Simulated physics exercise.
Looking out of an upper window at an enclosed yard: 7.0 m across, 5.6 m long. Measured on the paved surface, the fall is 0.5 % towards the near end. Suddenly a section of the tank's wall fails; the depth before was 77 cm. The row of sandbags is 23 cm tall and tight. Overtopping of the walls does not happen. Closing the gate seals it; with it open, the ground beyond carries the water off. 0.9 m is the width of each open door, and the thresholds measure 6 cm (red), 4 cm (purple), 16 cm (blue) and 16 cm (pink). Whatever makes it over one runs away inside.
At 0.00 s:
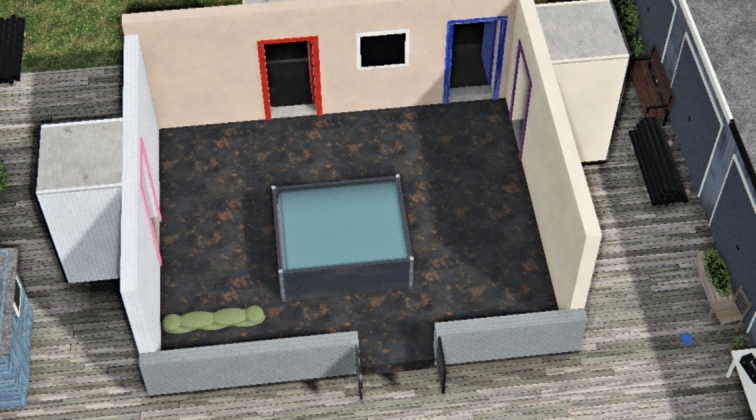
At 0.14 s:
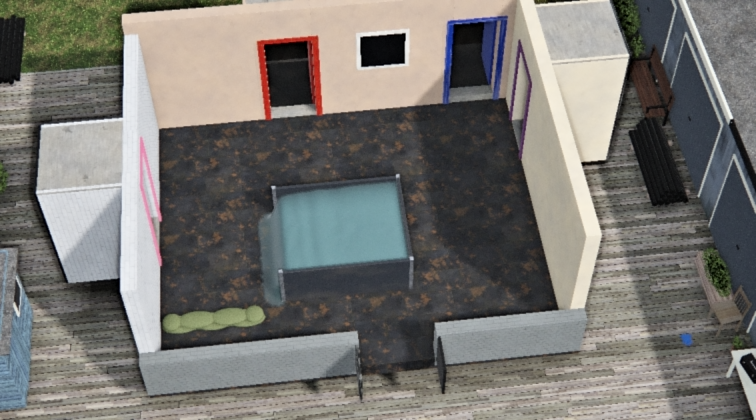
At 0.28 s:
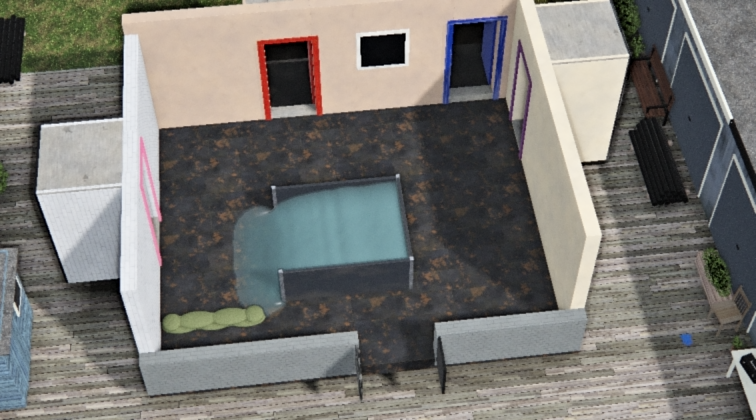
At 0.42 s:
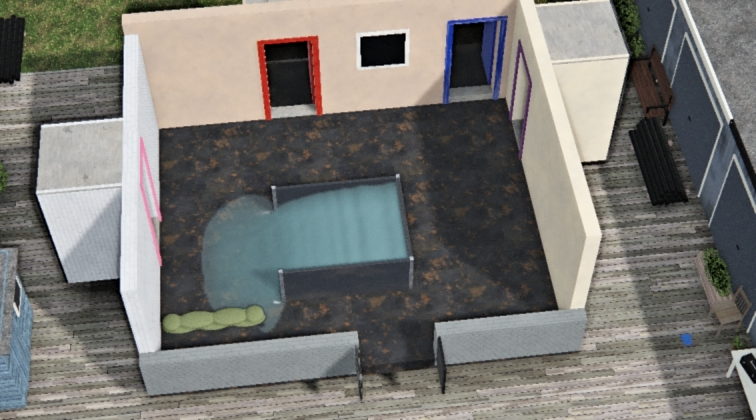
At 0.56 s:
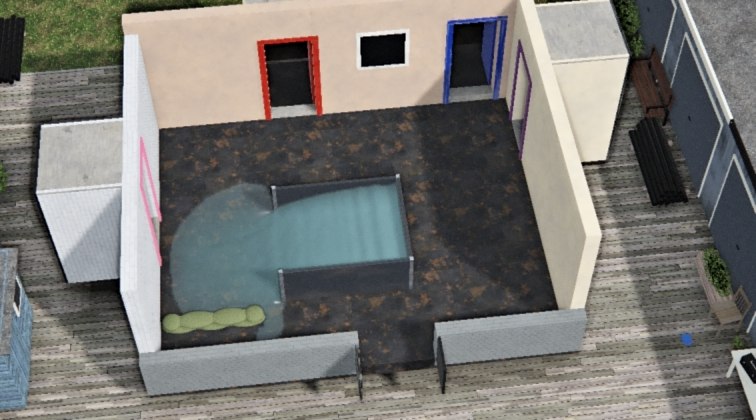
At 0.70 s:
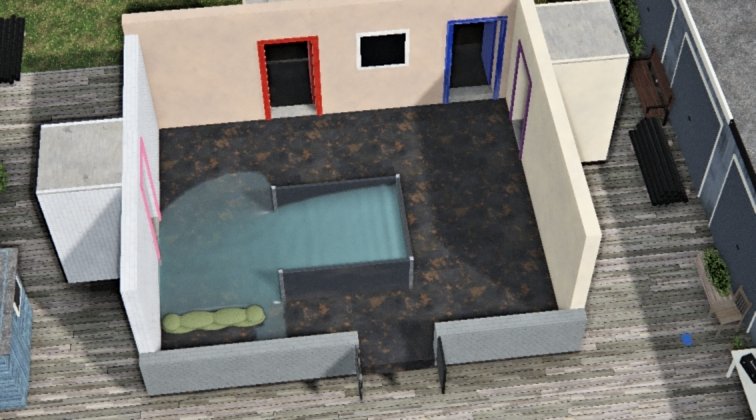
Water poured out of the left side of a square tank in a walled yard, fanned across the dark floor, and spread around the green sandbags to the left wall with the pink-framed opening.
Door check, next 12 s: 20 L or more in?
Red door yes, purple door yes, blue door no, pink door yes.
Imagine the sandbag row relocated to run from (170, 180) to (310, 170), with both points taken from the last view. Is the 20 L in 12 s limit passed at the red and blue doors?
At the red door the limit is not reached, and at the blue door it is not reached.
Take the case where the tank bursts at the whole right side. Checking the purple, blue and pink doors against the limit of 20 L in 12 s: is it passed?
Compared with the limit, purple is higher, blue is higher and pink is lower.
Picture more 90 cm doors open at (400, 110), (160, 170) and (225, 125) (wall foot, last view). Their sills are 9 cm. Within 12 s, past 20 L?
Well, the first is on the low side, the second is on the high side, and the third is on the high side.
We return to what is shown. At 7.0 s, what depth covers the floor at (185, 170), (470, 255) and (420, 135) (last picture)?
12, 2, 4 cm.
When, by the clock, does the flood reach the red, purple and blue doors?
Red 2.8 s, purple 5.0 s, blue 4.5 s.
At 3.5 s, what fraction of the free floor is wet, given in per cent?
Covered: Roughly 50 %.
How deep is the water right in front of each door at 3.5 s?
Depths: Red door 8 cm, purple door 0 cm, blue door 0 cm, pink door 24 cm.
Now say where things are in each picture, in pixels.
In the first frame, the tank at (341, 226) is whole and still, 77 cm deep.
In the second frame, the front is at (274, 214), 1.0 m from the gap at (281, 249); 0.5 m2 of floor is under water; 77 cm left at the back of the tank.
In the third frame, water pours out at (281, 250) and has run 1.2 m, to (258, 311); typically 13 cm deep outside, 77 cm at the tank's back.
In the fourth frame, the front is at (223, 314), 1.6 m from the gap at (281, 251); 3.1 m2 of floor is under water; 76 cm left at the back of the tank.
In the fifth frame, water pours out at (281, 251) and has run 2.0 m, to (178, 296); typically 10 cm deep outside, 70 cm at the tank's back.
In the sixth frame, water pours out at (281, 251) and has run 2.5 m, to (160, 217); typically 9 cm deep outside, 64 cm at the tank's back.
After 1.4 s water covers 25 % of the floor and is deepest (54 cm) near (172, 320); red door not reached, purple door not reached, blue door not reached, pink door 41 cm at the sill, 89 L in.
After 2.2 s water covers 30 % of the floor and is deepest (46 cm) near (172, 320); red door not reached, purple door not reached, blue door not reached, pink door 39 cm at the sill, 224 L in.
After 3.5 s water covers 50 % of the floor and is deepest (36 cm) near (159, 135); red door 8 cm at the sill, 0 L in, purple door not reached, blue door not reached, pink door 24 cm at the sill, 333 L in.
After 7.0 s water covers 95 % of the floor and is deepest (16 cm) near (539, 249); red door 8 cm at the sill, 30 L in, purple door 13 cm at the sill, 70 L in, blue door 7 cm at the sill, 0 L in, pink door 10 cm at the sill, 349 L in.
After 12.0 s water covers 100 % of the floor and is deepest (12 cm) near (549, 334); red door 4 cm at the sill, 35 L in, purple door 9 cm at the sill, 184 L in, blue door 9 cm at the sill, 0 L in, pink door 8 cm at the sill, 349 L in.
